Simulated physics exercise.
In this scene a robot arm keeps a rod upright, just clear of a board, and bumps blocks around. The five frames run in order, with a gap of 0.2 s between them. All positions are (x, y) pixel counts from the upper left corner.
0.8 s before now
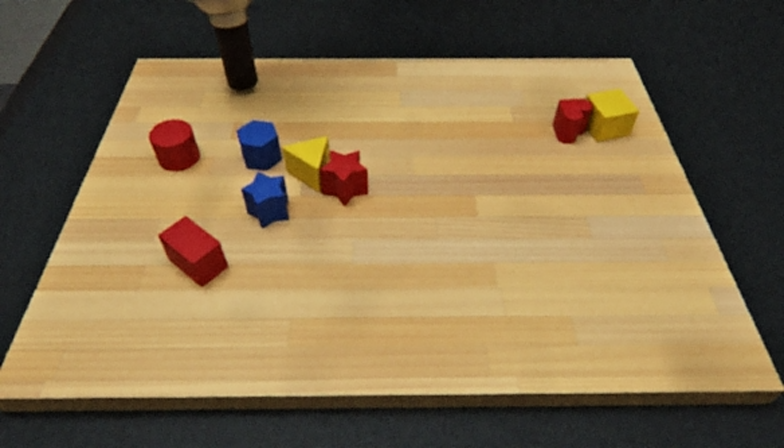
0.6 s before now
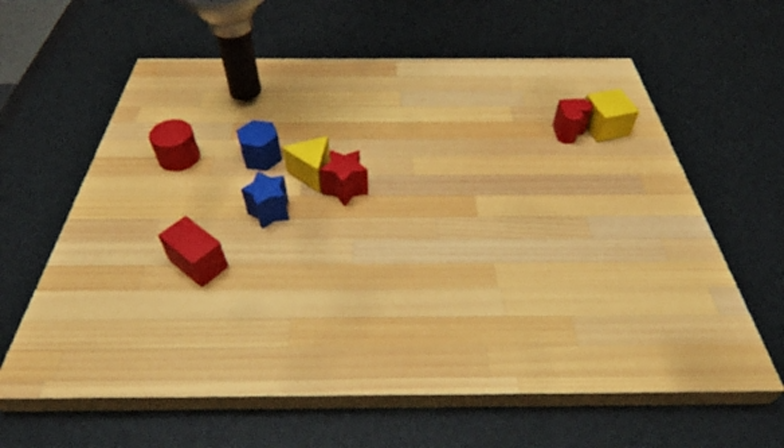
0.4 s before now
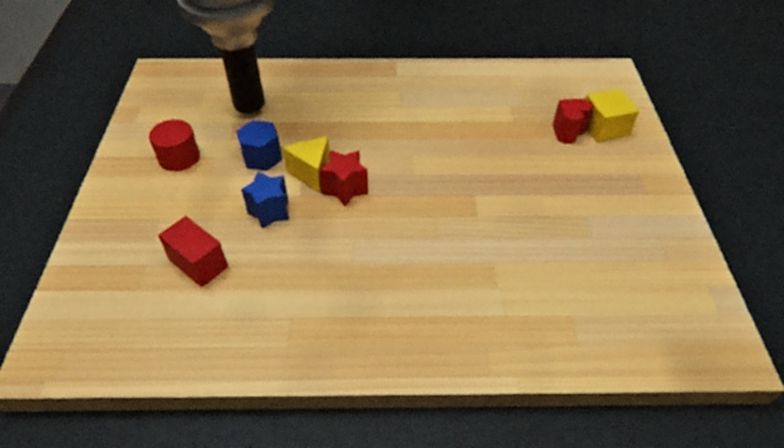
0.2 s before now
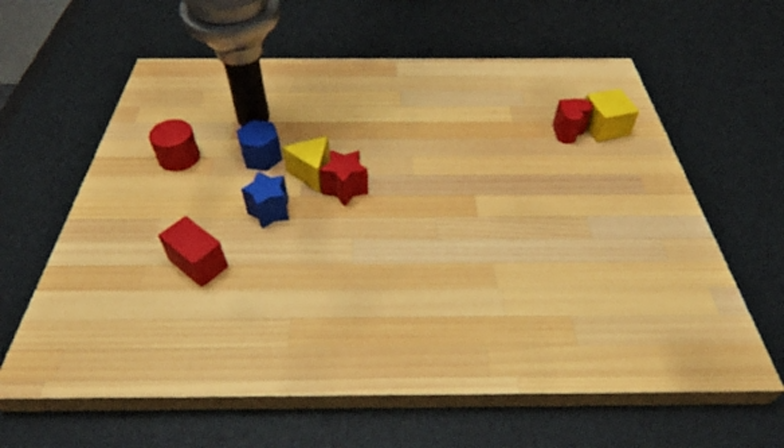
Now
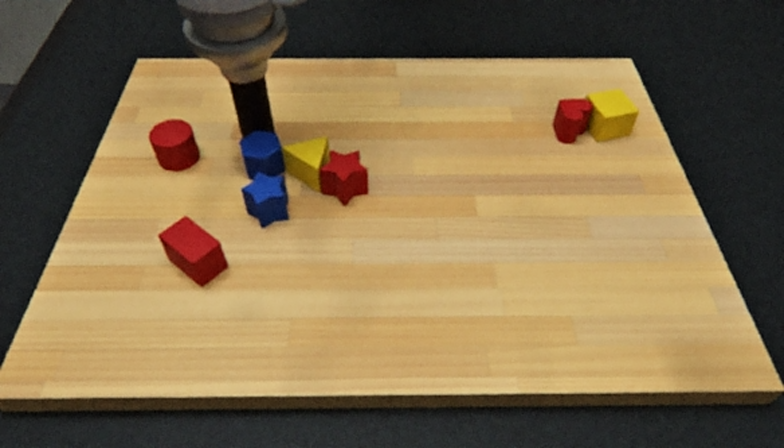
In the video, a dark rod held by a robotic arm moves down the board from its top edge toward a blue hexagonal block, then nudges it slightly closer to the blue star-shaped block, while the other blocks stay still.
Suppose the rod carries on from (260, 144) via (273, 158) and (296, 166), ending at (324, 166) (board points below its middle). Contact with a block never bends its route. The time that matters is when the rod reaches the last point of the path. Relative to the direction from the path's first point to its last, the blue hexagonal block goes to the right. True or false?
Verdict: True.
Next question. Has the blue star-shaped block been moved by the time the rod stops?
I believe so.
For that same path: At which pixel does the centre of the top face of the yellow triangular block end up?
My best guess is (326, 163).
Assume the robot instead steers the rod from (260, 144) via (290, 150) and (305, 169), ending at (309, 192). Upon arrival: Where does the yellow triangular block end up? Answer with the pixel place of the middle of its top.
It ends at (325, 187).
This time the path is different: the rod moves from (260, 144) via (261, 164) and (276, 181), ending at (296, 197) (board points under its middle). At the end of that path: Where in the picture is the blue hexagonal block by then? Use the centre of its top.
I'd expect the centre of its top face to be at (285, 202).
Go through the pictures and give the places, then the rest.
The first picture shows rod tip at (243, 82); block tops, blue hexagonal block at (257, 132); blue star-shaped block at (265, 187); yellow triangular block at (309, 150); red star-shaped block at (344, 163).
The second picture shows rod at (246, 92); blocks unchanged.
The third picture shows rod at (249, 104); blocks unchanged.
The fourth picture shows rod at (254, 118); blocks unchanged.
The fifth picture shows rod at (259, 136); blue hexagonal block at (260, 143); blue star-shaped block at (265, 187); yellow triangular block at (309, 150); red star-shaped block at (344, 163).
What follows on the original path. Halfway along, rod at (283, 156); blue hexagonal block at (268, 165), turned 40° clockwise; blue star-shaped block at (262, 193), turned 15° anticlockwise; yellow triangular block at (315, 153).
At the end, rod at (323, 158); blue hexagonal block at (272, 166), turned 55° clockwise; blue star-shaped block at (261, 195); yellow triangular block at (326, 163); red star-shaped block at (361, 168), turned 15° anticlockwise.
